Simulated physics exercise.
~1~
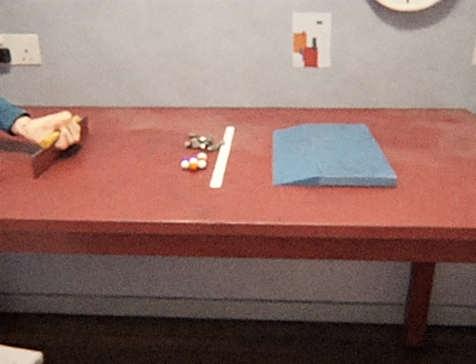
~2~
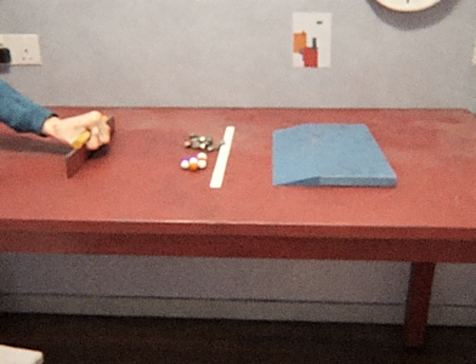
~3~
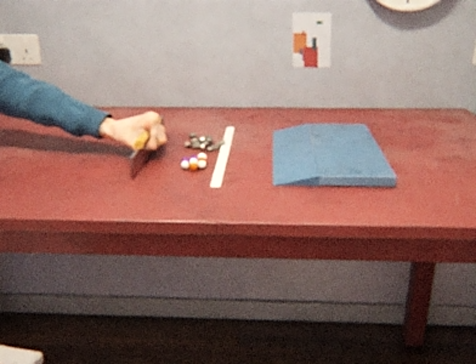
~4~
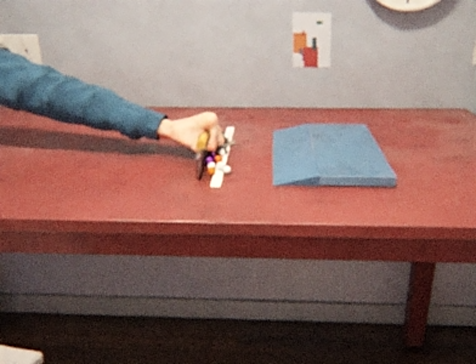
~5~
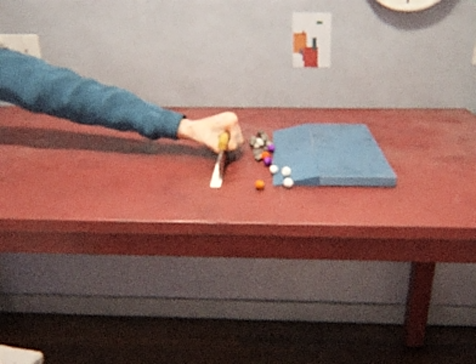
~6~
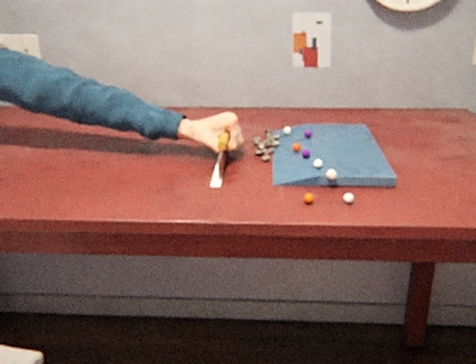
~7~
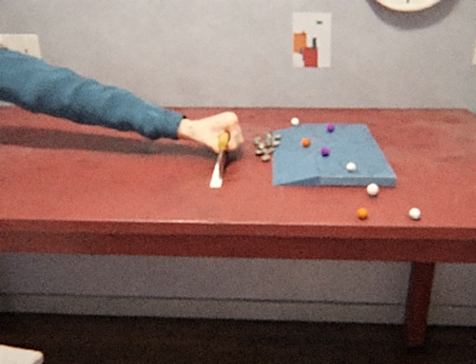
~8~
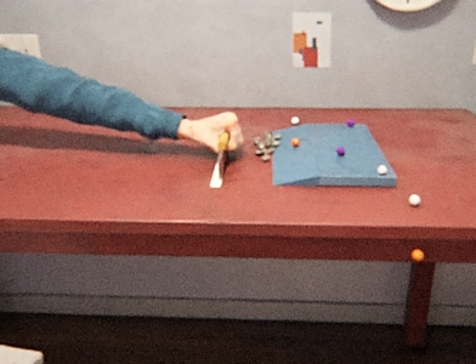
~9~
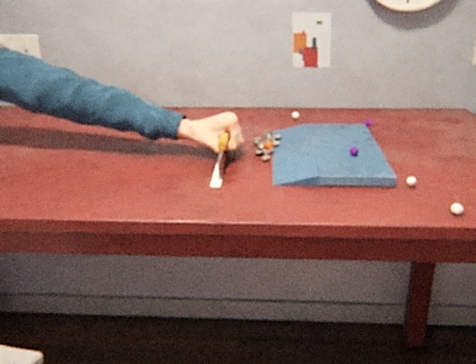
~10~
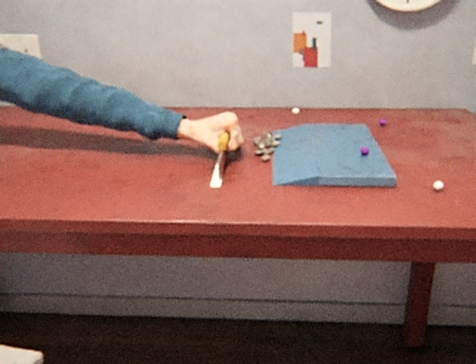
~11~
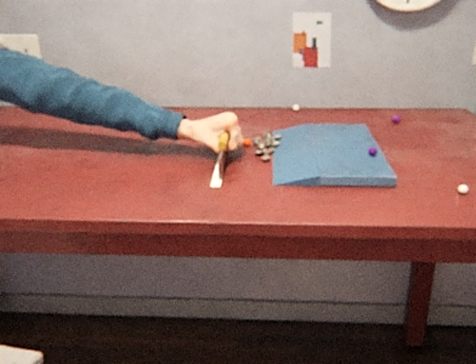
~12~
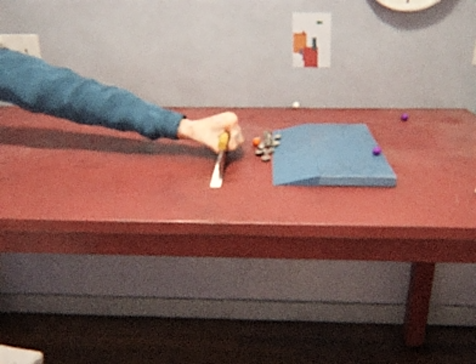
In this clip, a hand slides a scraper rightward across a red table, pushing coloured balls and small dark pieces until it stops at white tape. The balls scatter over and around a blue ramp, several leaving view, while the dark pieces stay clustered by its lower edge.
